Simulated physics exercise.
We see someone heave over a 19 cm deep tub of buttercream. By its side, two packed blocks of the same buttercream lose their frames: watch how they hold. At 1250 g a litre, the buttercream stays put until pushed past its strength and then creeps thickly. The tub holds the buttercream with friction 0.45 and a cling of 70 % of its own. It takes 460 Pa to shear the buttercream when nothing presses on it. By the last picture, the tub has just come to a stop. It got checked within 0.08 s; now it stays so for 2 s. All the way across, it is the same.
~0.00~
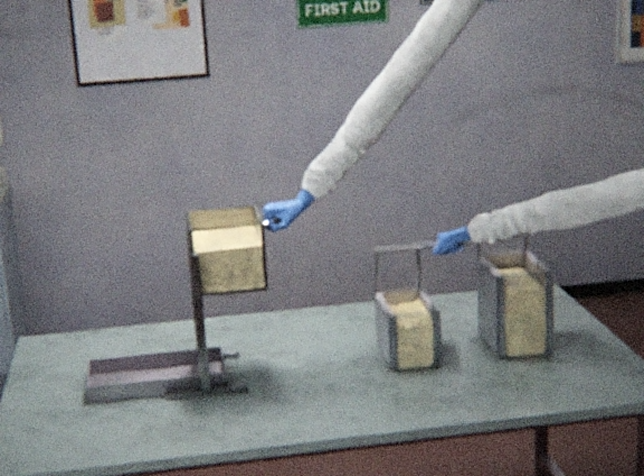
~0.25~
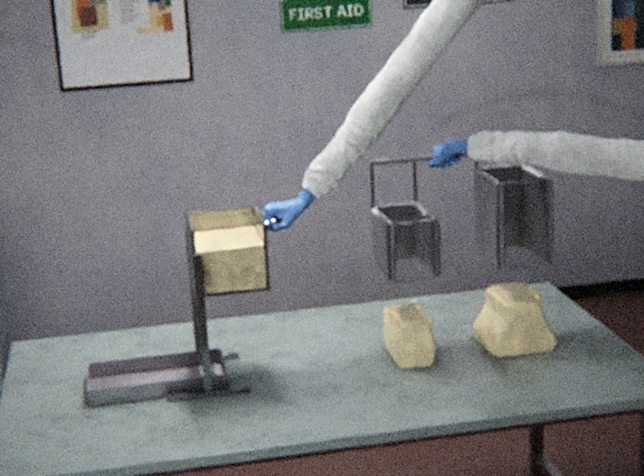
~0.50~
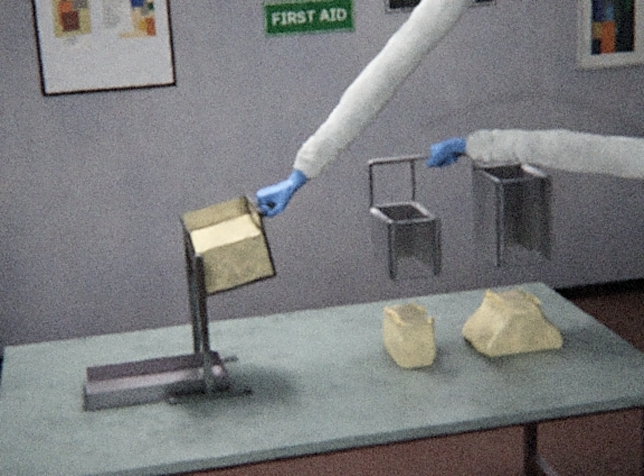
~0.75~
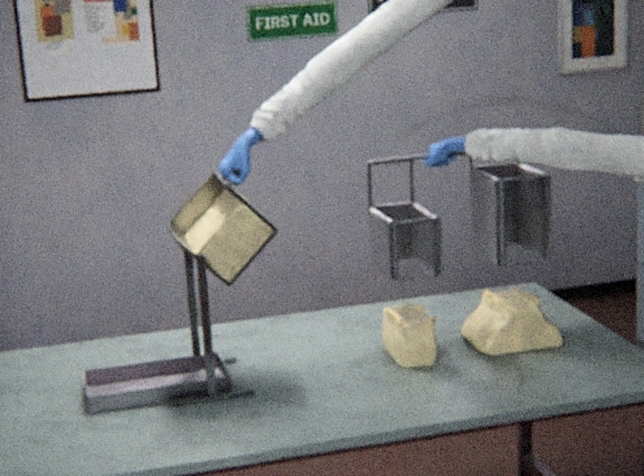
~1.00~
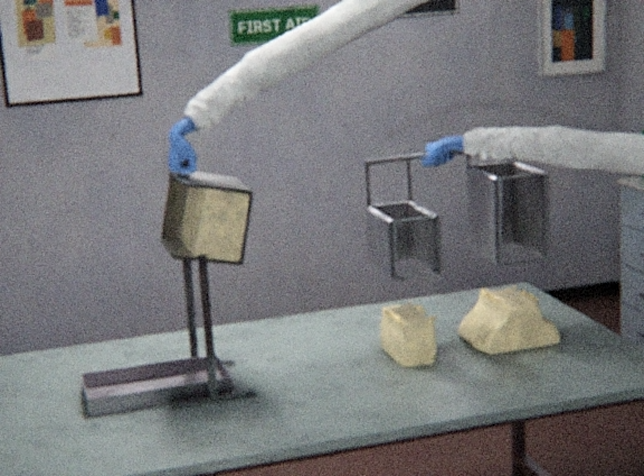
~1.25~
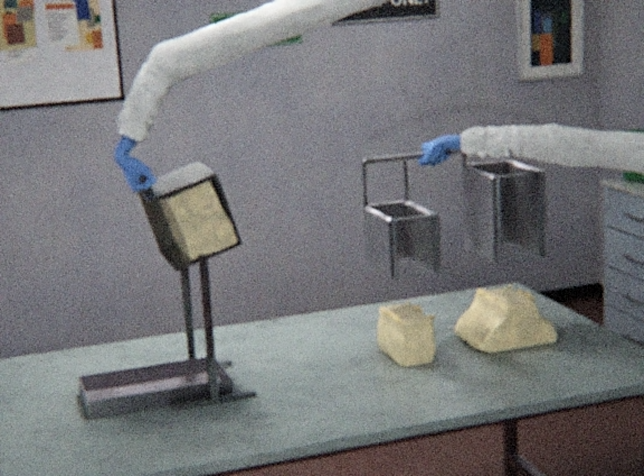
In a room with a first aid sign, one gloved hand grips a raised tub while another lifts two metal holders off pale yellow blocks on a table. The right block slumps and spreads; the left keeps its shape. The first hand swings the tub counterclockwise past its side, the filling staying inside.
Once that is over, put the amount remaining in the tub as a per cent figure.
The amount remaining comes to about 36 %.
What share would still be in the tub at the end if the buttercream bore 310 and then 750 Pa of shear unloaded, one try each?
Respectively 25 % and 100 %.
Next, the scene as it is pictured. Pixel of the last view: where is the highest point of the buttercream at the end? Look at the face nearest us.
Looking at the last picture, I'd put it at about (201, 234).
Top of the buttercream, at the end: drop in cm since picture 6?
The top ends up some 14 cm below its level in the last picture.
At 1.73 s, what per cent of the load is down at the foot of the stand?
Some 40 % has got all the way down.
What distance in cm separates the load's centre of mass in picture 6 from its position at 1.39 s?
Something like 6 cm, give or take.
After 1.39 s, the tub is at 105 degrees and holds 94 %.
After 1.56 s, the tub is at 105 degrees and holds 45 %.
After 1.73 s, the tub is at 105 degrees and holds 37 %.
After 1.90 s, the tub is at 105 degrees and holds 37 %.
After 3.25 s, at the end, the tub is at 105 degrees and holds 36 %.
